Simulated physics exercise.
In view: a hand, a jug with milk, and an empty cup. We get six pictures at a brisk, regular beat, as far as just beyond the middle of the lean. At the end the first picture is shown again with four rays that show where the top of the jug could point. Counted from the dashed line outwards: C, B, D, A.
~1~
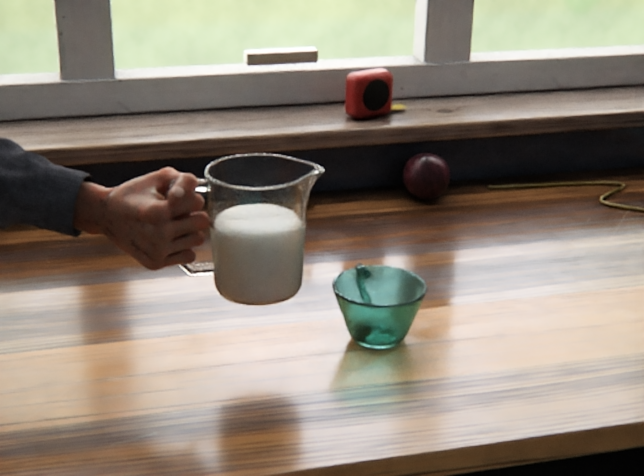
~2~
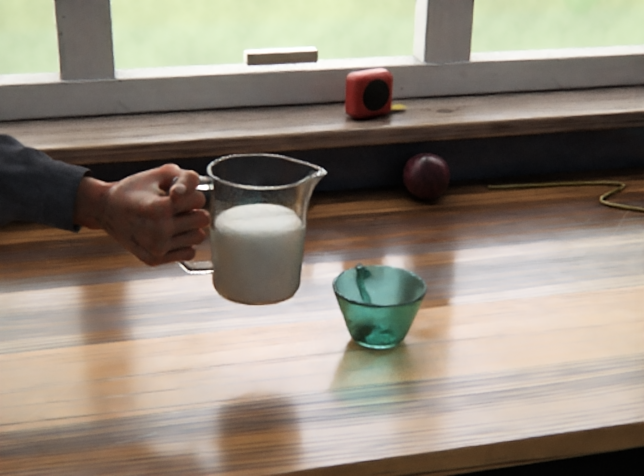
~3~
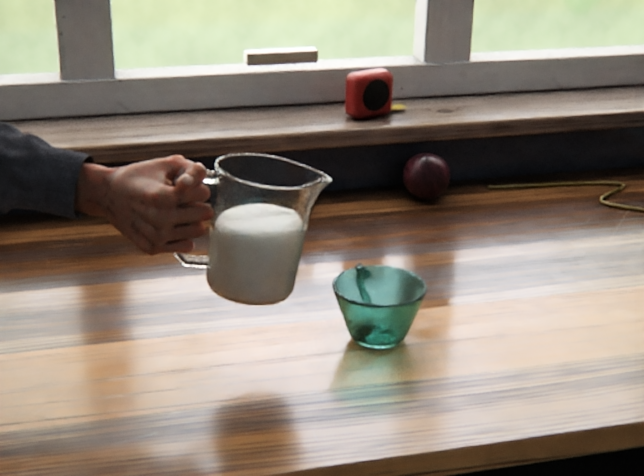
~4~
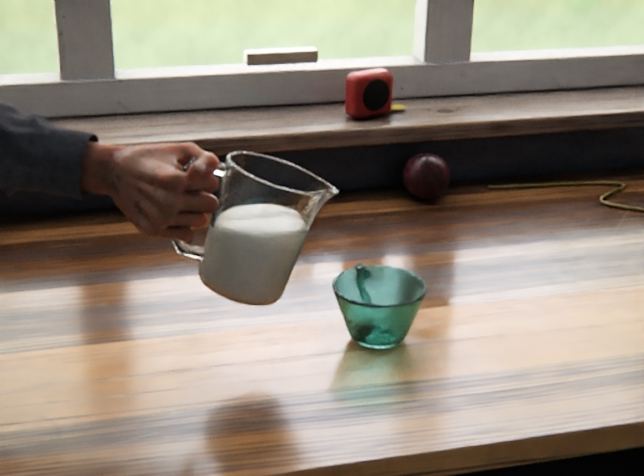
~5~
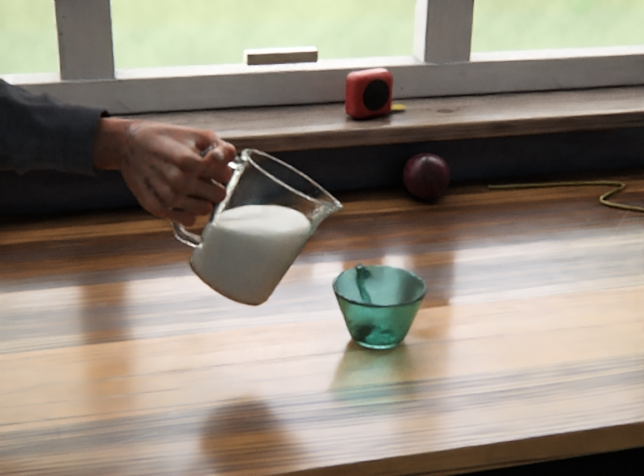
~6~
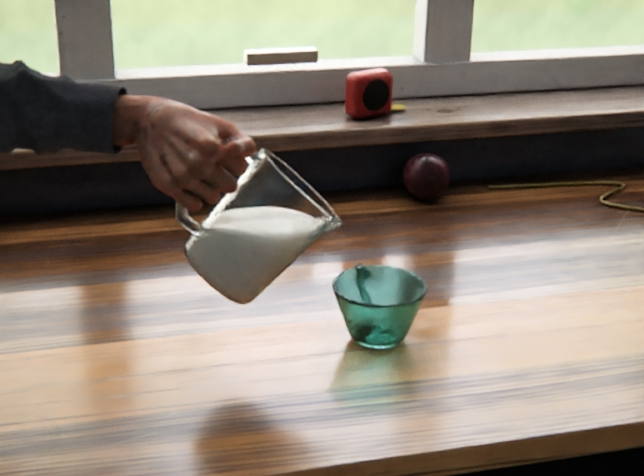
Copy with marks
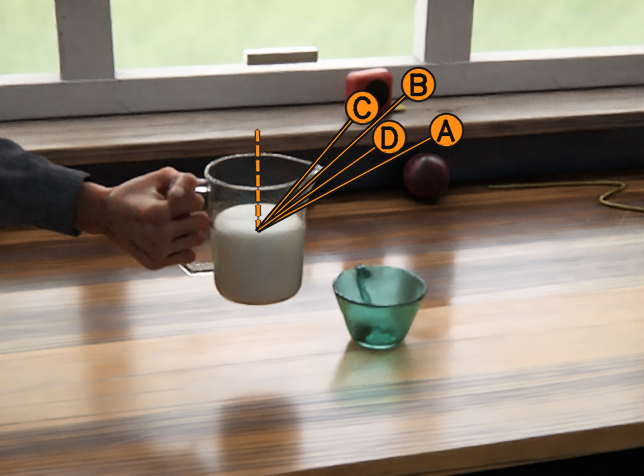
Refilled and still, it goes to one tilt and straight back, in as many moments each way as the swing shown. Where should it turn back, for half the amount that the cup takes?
Choose A.
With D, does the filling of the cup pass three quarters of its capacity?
No, less.
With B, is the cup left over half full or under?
Under half.
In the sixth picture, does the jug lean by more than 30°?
Yes.
On the marked copy, A at (431, 137); B at (405, 95); C at (351, 120); D at (375, 147).
Choosing A, the cup ends with about 51 % of what it can hold; 3 % of the milk is spilt.
Choosing B, the cup ends with about 8 % of what it can hold.
Choosing C, nothing reaches the cup.
Choosing D, the cup ends with about 26 % of what it can hold.
